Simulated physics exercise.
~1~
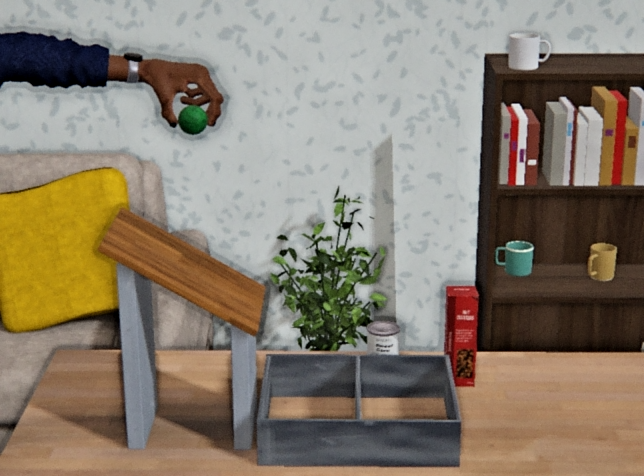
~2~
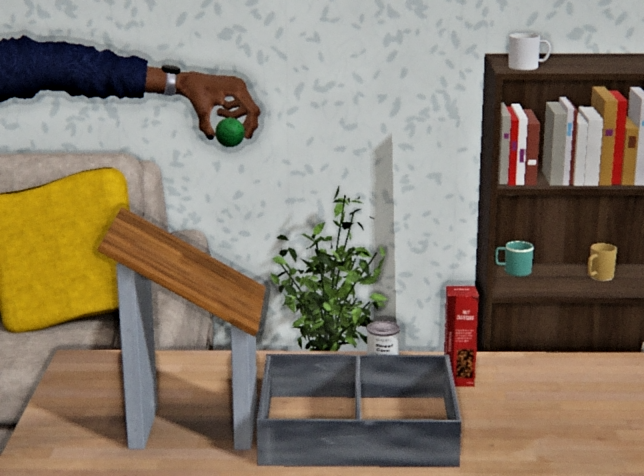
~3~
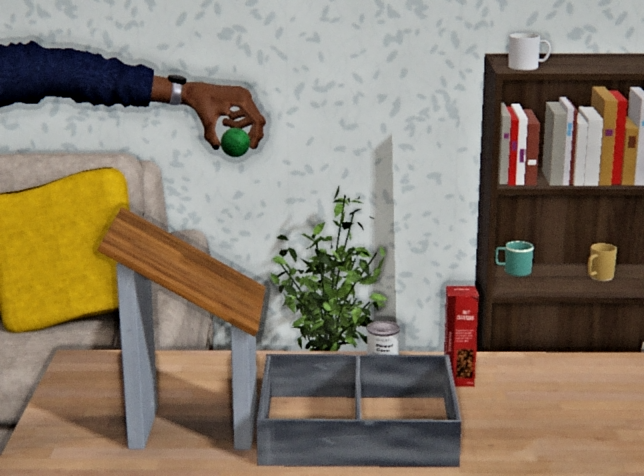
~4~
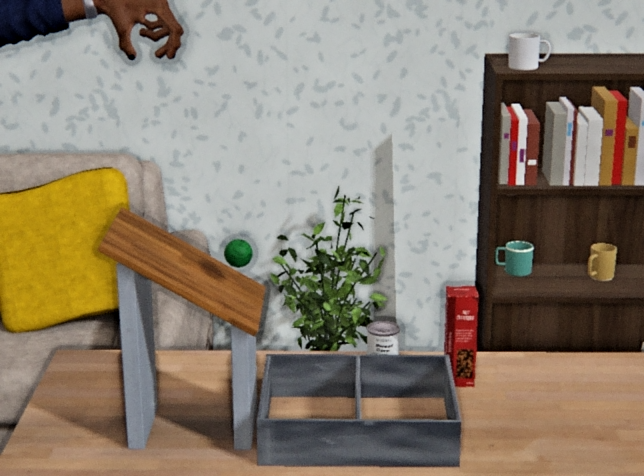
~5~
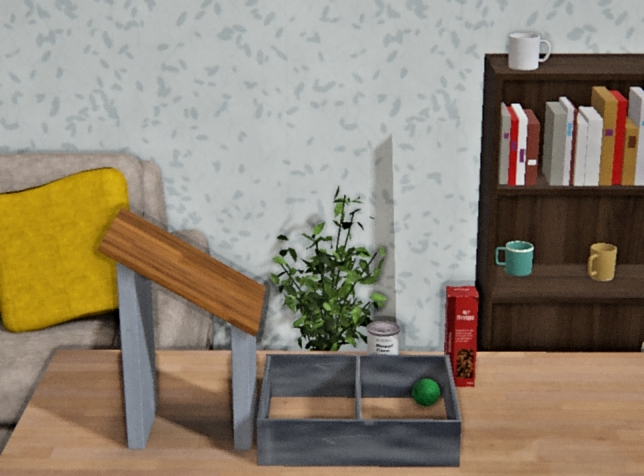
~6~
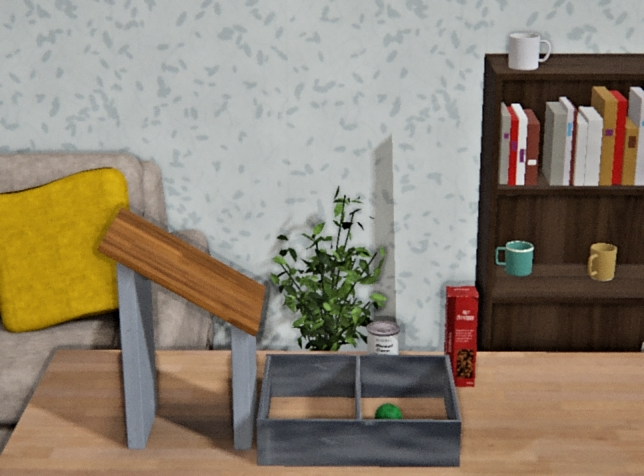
To begin with, a hand holds a small green ball above a slanted wooden board, which stands on a table beside a gray tray divided into two bays. The hand carries the ball to the right, lowers it slightly, and then lets go, drawing back to the left as the ball drops toward the lower part of the board. The ball next appears to the right, in the farther bay of the tray. It then moves back to the left and ends near the divider, still in that farther bay, while the red carton and white tin behind stay in place.
